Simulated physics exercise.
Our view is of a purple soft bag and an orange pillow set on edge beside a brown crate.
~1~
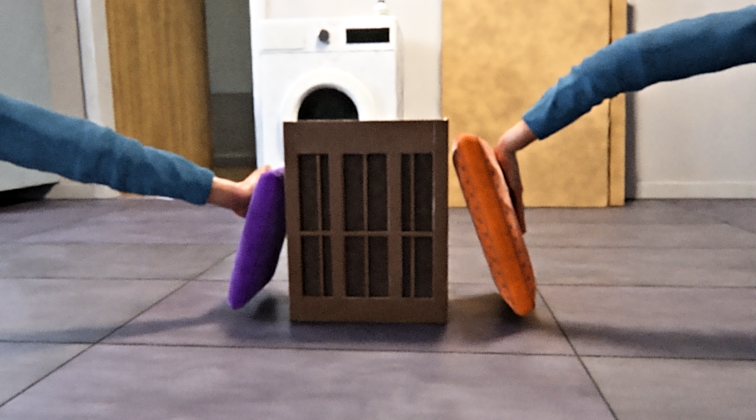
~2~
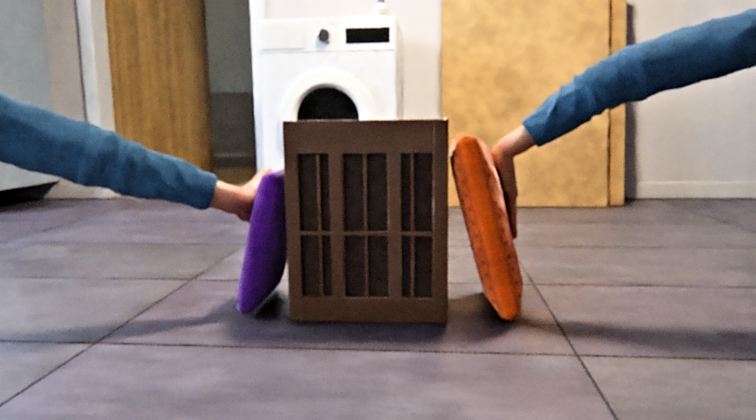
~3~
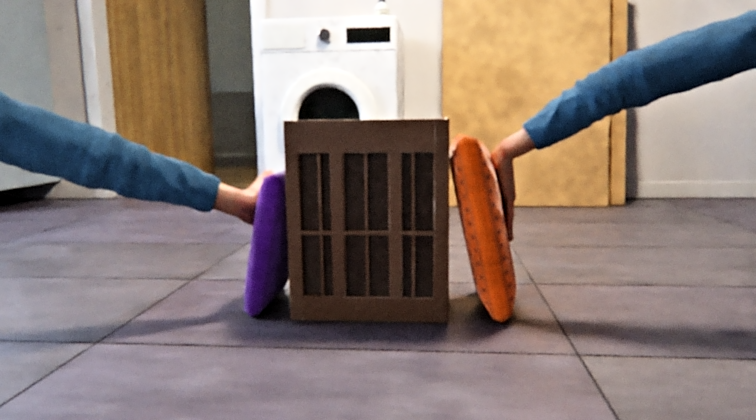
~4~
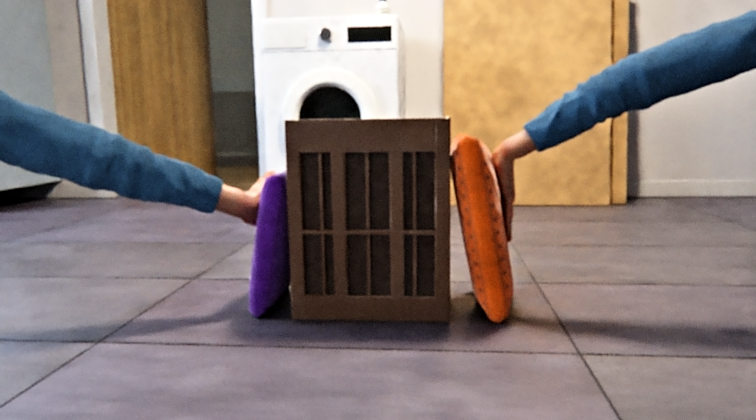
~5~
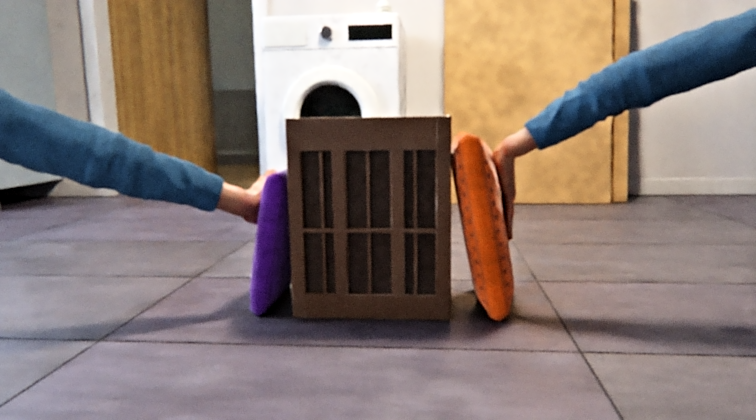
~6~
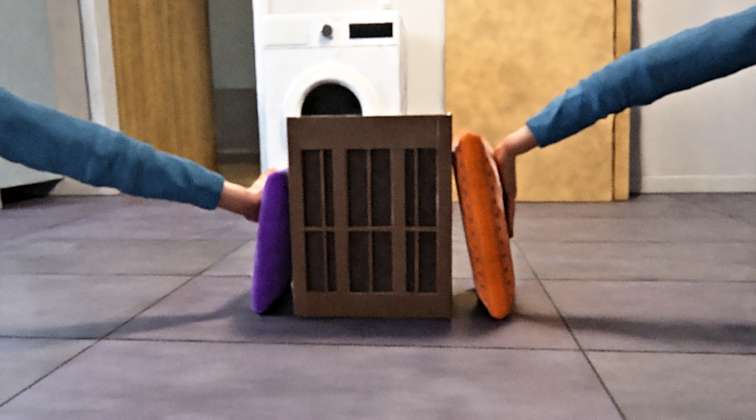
The clip opens on a brown crate on a tiled floor, with a hand on each side holding a purple soft bag at left and an orange pillow at right, both leaning inward. The hands swing the lower edges slightly inward until both stand almost upright, then barely move.
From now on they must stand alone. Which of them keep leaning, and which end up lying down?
I would expect this: The purple soft bag keeps leaning, the orange pillow keeps leaning.
Then, 0.48 s on from there, soft bag propped as before near (281, 234); pillow propped as before near (480, 220).
In the end, soft bag propped as before near (281, 234); pillow propped as before near (480, 220). The purple soft bag keeps leaning and the orange pillow holds its lean.
